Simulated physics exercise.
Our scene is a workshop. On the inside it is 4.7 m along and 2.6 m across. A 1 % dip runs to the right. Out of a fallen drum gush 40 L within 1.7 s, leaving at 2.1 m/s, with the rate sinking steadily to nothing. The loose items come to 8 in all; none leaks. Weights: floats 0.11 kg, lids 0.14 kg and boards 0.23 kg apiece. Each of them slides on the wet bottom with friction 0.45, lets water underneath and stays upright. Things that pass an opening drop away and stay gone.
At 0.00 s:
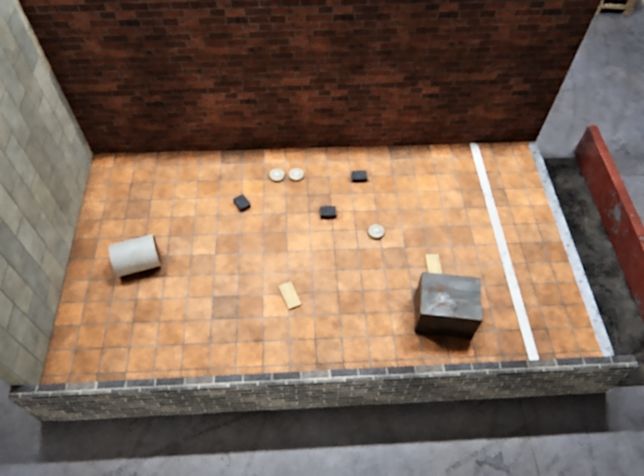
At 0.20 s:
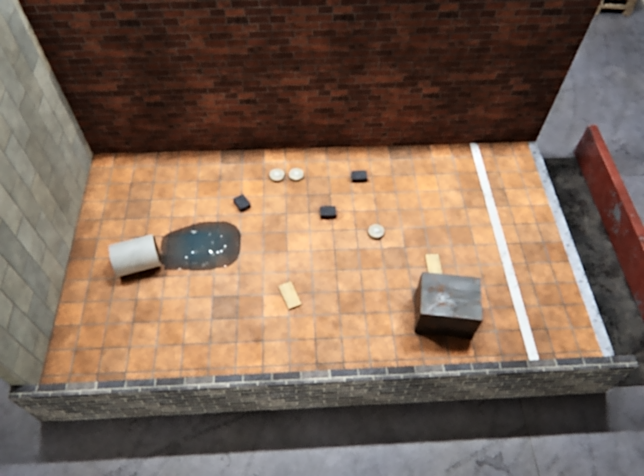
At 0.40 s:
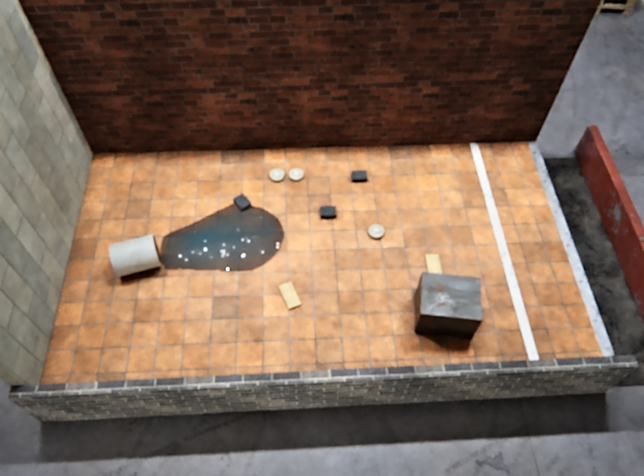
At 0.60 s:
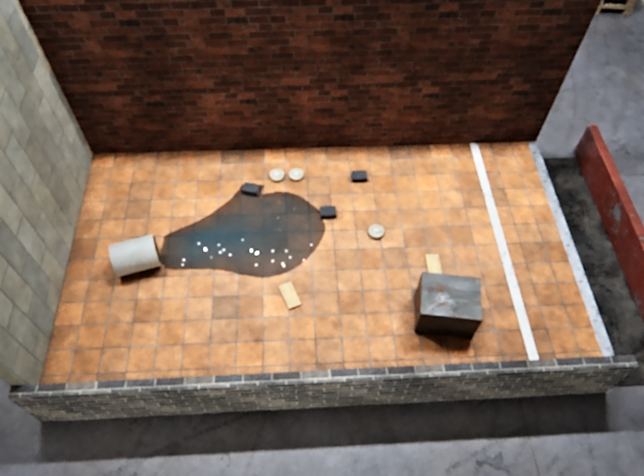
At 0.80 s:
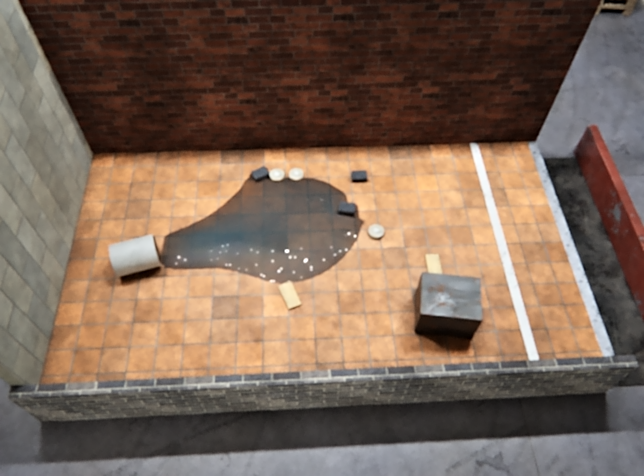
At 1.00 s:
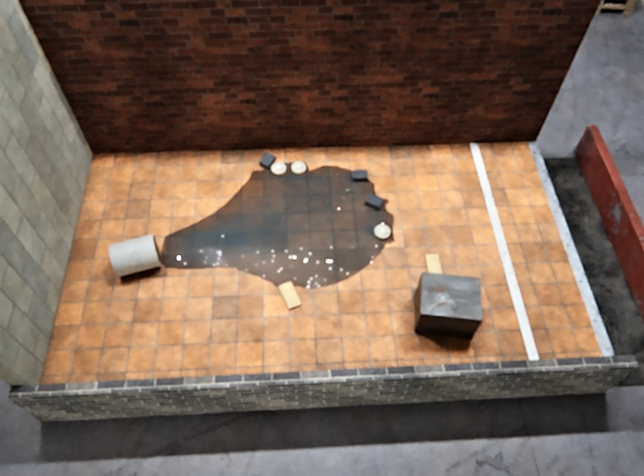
To begin with, a pale drum lies on its side at the left of a dry, orange-tiled floor scattered with small items. Dark water then pours from it and spreads rightward in a widening pool, pushing one dark block toward the back wall, then another rightward, and finally nudging the round lids slightly.
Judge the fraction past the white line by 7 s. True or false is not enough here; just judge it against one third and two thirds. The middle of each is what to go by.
It lies between the two marks.
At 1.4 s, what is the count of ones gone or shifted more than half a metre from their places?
By my reckoning, 2.
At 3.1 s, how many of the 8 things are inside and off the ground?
It comes to 1.
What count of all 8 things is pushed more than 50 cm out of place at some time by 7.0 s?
I make it 7.
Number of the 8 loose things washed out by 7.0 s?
By then 3.
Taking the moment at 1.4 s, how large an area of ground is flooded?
My estimate is roughly 3.0 m2.
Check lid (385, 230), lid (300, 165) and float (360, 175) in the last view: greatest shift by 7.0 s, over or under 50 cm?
In sequence: Beyond the mark / beyond the mark / beyond the mark.
After 1.4 s 0 of 8 are over the mark; 0 afloat.
After 3.1 s 4 of 8 are over the mark; 1 afloat.
After 4.9 s 4 of 8 are over the mark; 0 afloat.
After 7.0 s 4 of 8 are over the mark; 0 afloat.
